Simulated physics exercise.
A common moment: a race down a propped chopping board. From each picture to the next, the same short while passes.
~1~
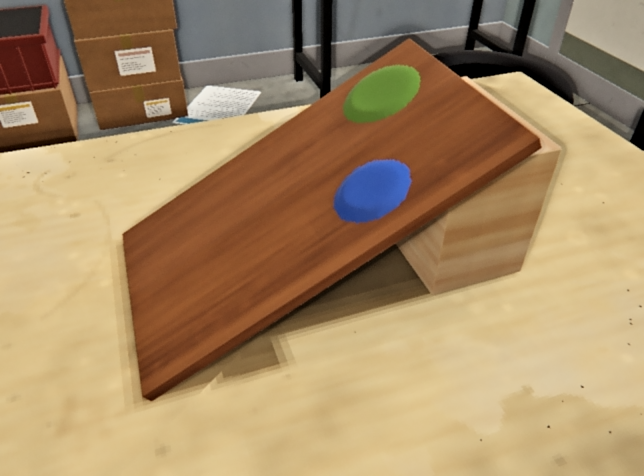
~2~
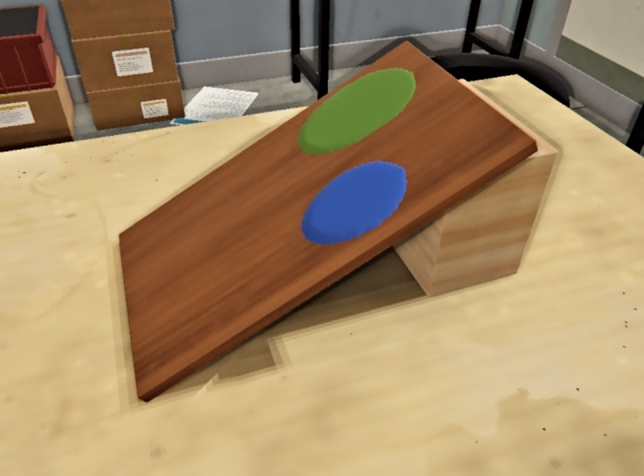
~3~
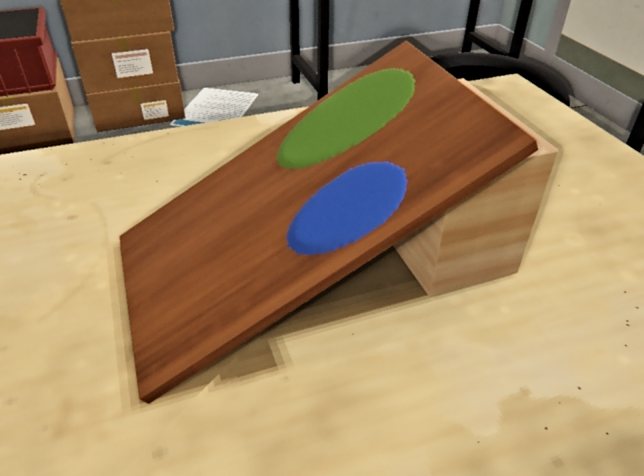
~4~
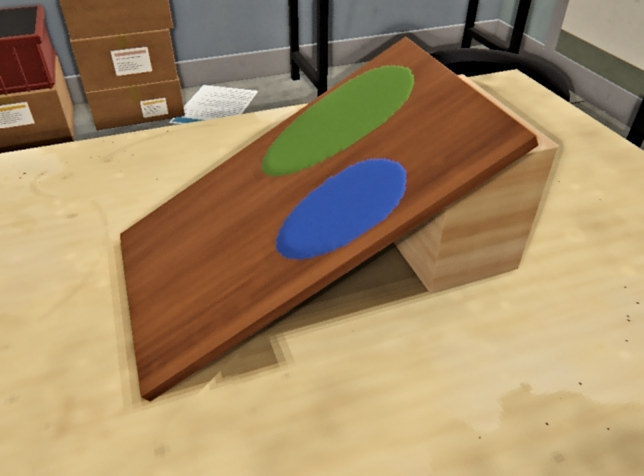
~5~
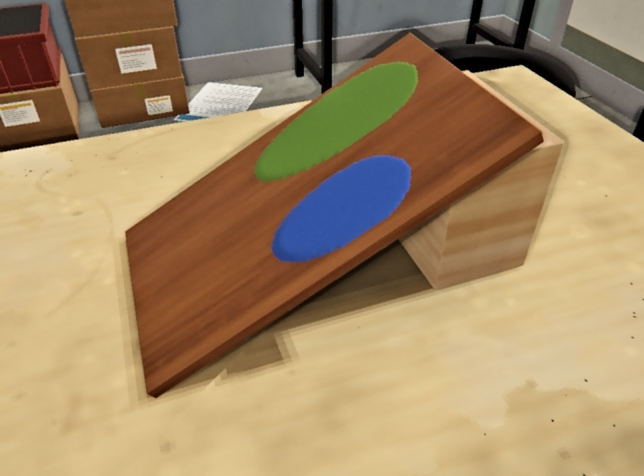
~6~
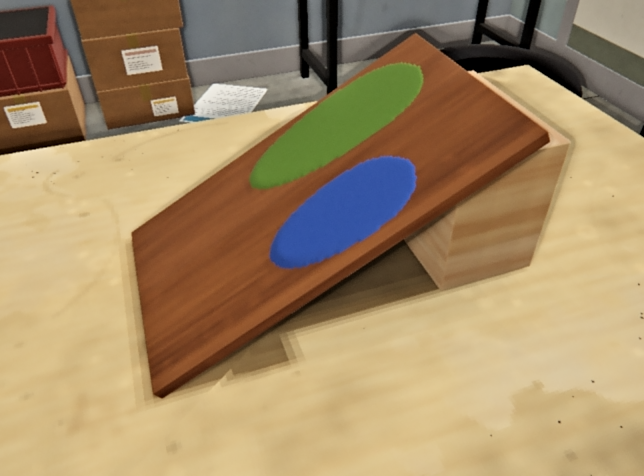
On a pale wooden tabletop, a reddish-brown board is propped on a wooden block, with a round green patch of paint above a blue one near its raised end. Both patches stretch into long ovals down the slope toward the left, spreading quickly at first, then creeping more slowly, green slightly longer.
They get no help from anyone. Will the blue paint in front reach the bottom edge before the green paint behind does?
No.
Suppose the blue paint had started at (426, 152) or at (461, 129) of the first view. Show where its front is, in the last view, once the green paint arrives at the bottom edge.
Roughly (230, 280), then (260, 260) for the other start.
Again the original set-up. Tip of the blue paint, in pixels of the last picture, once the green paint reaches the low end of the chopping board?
Tip position, last frame: Approx. (187, 314) px.
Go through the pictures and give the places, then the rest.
Tip of the blue paint half way down; tip of the green paint (355, 109) a quarter of the way down, in the first picture.
Tip of the blue paint (314, 226) half way down; tip of the green paint half way down, in the second picture.
Tip of the blue paint half way down; tip of the green paint (286, 156) half way down, in the third picture.
Tip of the blue paint (289, 241) half way down; tip of the green paint half way down, in the fourth picture.
Tip of the blue paint half way down; tip of the green paint (264, 168) half way down, in the fifth picture.
Tip of the blue paint (283, 249) half way down; tip of the green paint half way down, in the sixth picture.
Next, the blue paint is three quarters of the way down; the green paint is three quarters of the way down.
After that, the blue paint is three quarters of the way down; the green paint is close to the edge.
Finally, the blue paint is close to the edge; the green paint is at the low edge.
